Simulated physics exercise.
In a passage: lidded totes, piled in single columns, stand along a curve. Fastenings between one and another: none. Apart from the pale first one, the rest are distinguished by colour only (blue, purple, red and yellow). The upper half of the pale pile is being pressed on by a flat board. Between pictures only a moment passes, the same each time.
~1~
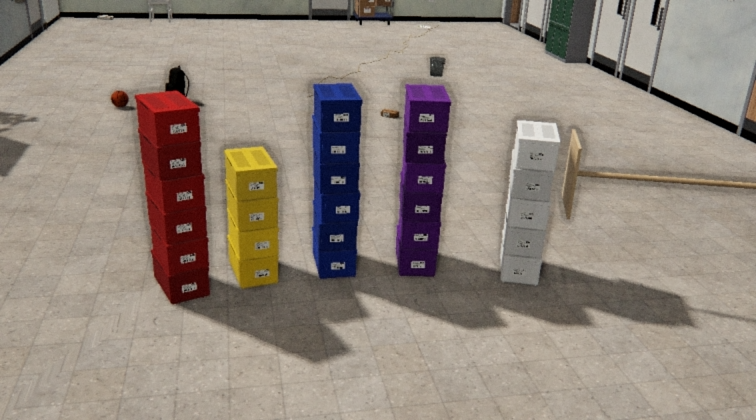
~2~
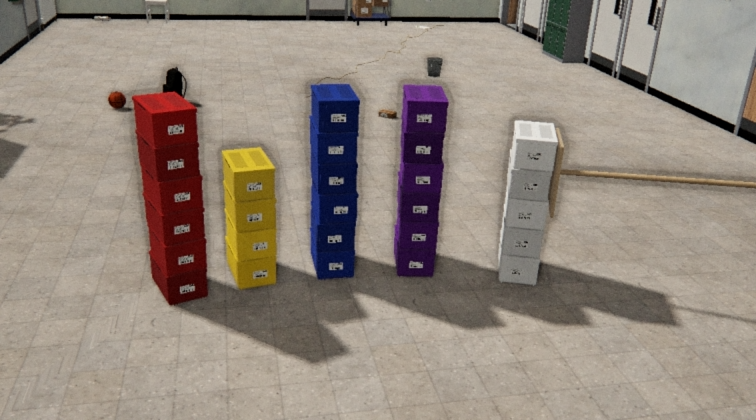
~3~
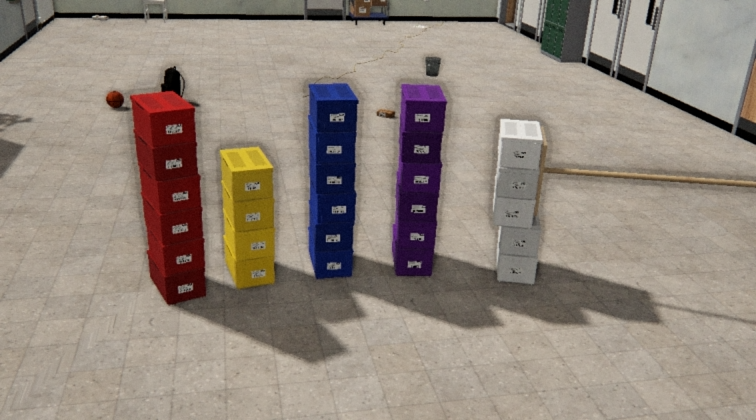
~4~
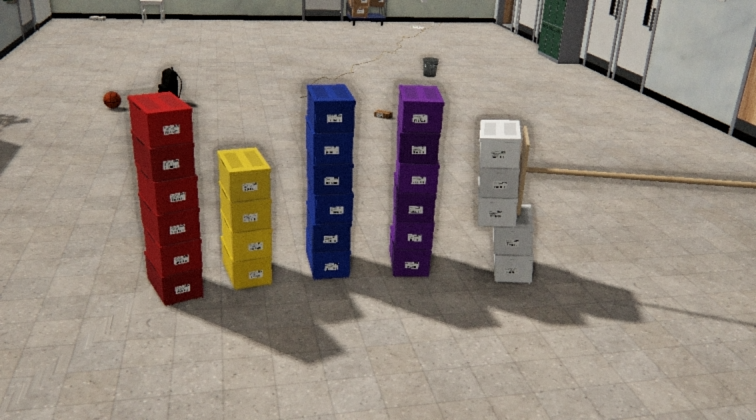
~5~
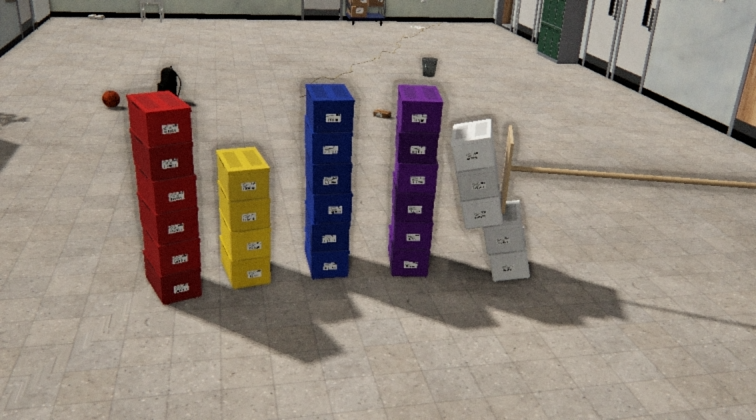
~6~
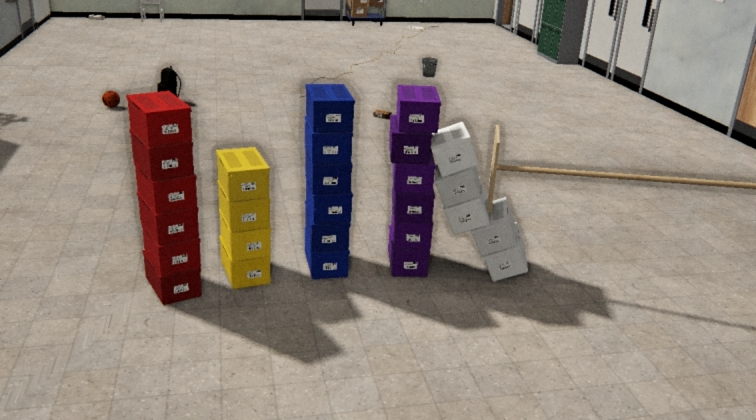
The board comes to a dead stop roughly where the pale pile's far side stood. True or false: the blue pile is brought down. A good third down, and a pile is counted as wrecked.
True, it is brought down.
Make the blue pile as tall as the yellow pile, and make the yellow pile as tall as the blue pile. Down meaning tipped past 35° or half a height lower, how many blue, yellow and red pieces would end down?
Counts by colour: Blue 4; yellow 5; red 6.
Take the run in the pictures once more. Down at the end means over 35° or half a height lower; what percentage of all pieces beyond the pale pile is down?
Something close to 95 out of every hundred.
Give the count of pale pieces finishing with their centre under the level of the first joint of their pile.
Tally at the end: 4.
Soon, 5 of the pale pile down; none of the 6 blue totes down (0 of 22 in all colours); top blue tote displaced a little; top purple tote tipped clearly.
A while on, 5 of the pale pile down; 1 of the 6 blue totes down (6 of 22 in all colours); top blue tote tipped clearly, about its own height lower; top purple tote tipped well over, about its own height lower.
Towards the end, 5 of the pale pile down; 6 of the 6 blue totes down (16 of 22 in all colours); top blue tote tipped clearly, some two heights lower; top purple tote tipped steeply, some four heights lower.
Then, 5 of the pale pile down; 6 of the 6 blue totes down (21 of 22 in all colours); top blue tote on its side; top purple tote upside down.
Finally, 5 of the pale pile down; 6 of the 6 blue totes down (21 of 22 in all colours); top blue tote on its side; top purple tote upside down. Seen by the last camera, middles, top purple tote near (168, 207).
